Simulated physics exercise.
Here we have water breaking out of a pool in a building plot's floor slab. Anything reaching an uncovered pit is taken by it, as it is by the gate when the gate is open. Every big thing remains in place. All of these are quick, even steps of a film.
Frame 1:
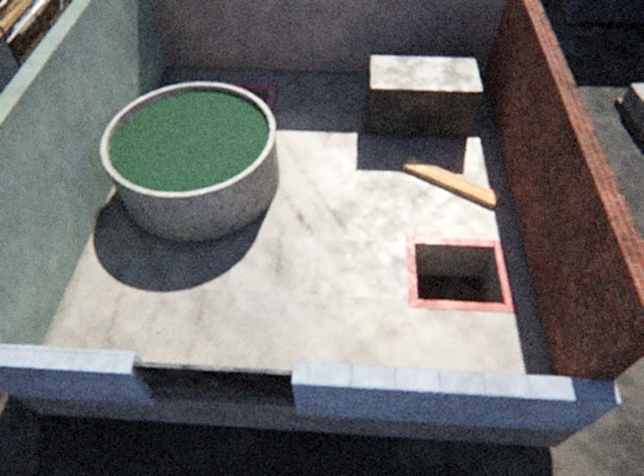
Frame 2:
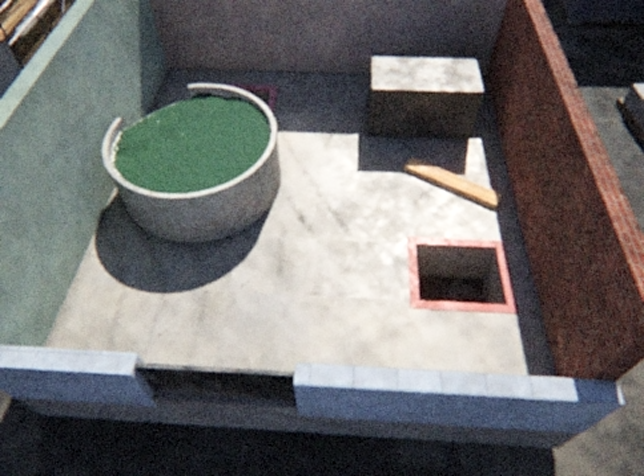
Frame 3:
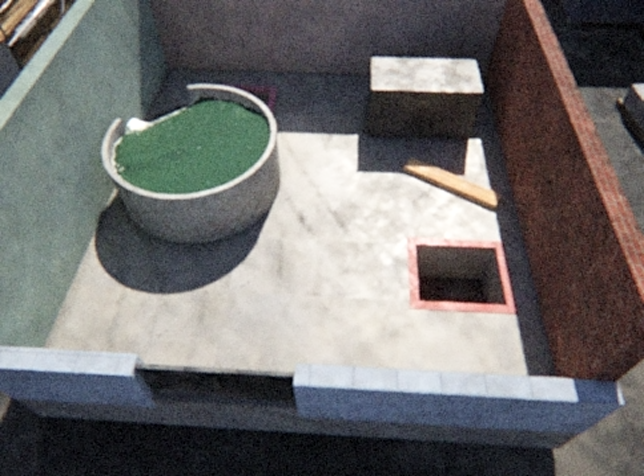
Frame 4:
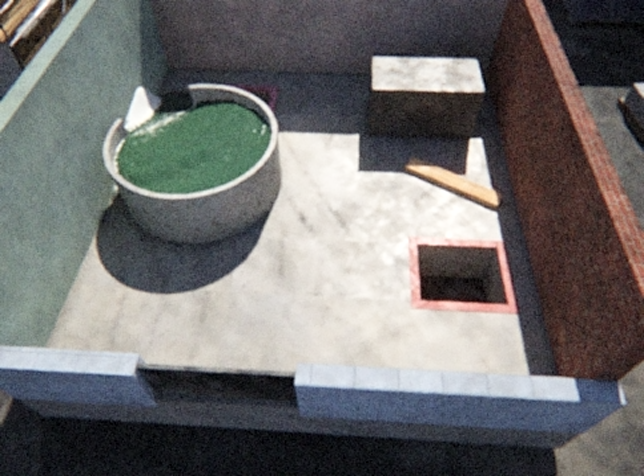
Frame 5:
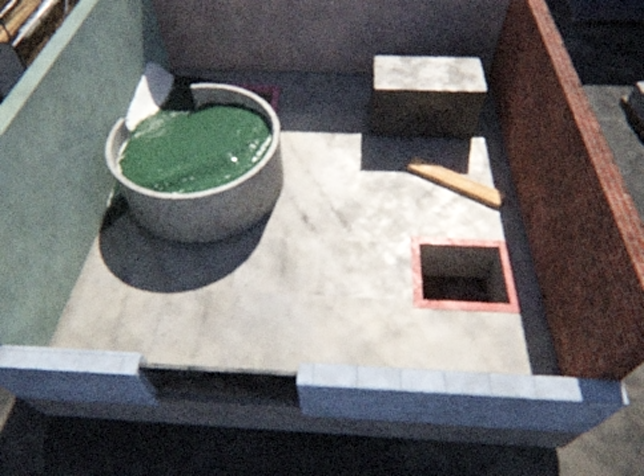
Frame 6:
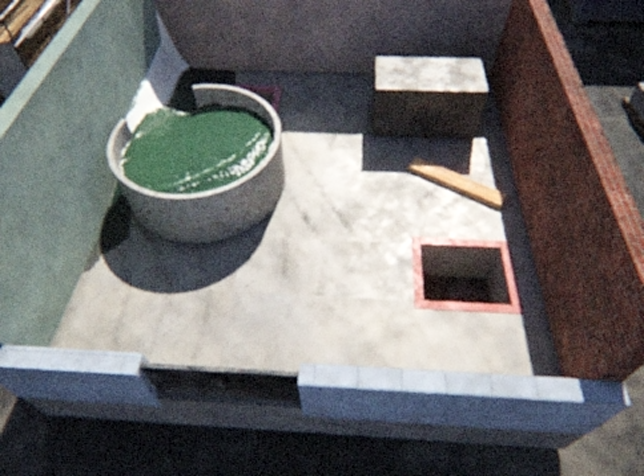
Green water sloshing and sinking lower in a round grey pool as a gap opens in its far rim, inside a walled plot.
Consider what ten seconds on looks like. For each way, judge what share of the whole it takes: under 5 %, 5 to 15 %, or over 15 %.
The gate carries off beneath five per cent; the red pit carries off five to fifteen per cent; the pink pit carries off upward of fifteen per cent.
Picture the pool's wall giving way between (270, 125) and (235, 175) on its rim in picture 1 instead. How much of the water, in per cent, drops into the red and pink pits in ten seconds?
The red pit gets 55 per cent and the pink pit 0 per cent.
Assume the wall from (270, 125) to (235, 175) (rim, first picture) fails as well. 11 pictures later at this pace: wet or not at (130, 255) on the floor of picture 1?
At that point: Spared.
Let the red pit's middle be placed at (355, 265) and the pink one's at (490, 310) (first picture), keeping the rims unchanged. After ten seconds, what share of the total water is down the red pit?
Share, red pit, approx.: 15 in a hundred.
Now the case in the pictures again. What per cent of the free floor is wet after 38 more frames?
That should be about 95 %.
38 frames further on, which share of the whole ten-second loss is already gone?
Around 65 %.
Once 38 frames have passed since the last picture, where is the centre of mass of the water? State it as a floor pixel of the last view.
Centre point: Around (273, 162).
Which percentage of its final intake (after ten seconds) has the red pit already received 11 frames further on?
Estimate: Roughly 0 %.
A moment on, water covers 20 % of the floor; the gate 0 %, the red pit 0 %, the pink pit 0 %.
Next, water covers 35 % of the floor; the gate 0 %, the red pit 0 %, the pink pit 3 %.
Then, water covers 60 % of the floor; the gate 0 %, the red pit 0 %, the pink pit 11 %.
Later, water covers 95 % of the floor; the gate 0 %, the red pit 3 %, the pink pit 21 %.
In the end, water covers 95 % of the floor; the gate 0 %, the red pit 10 %, the pink pit 27 %.
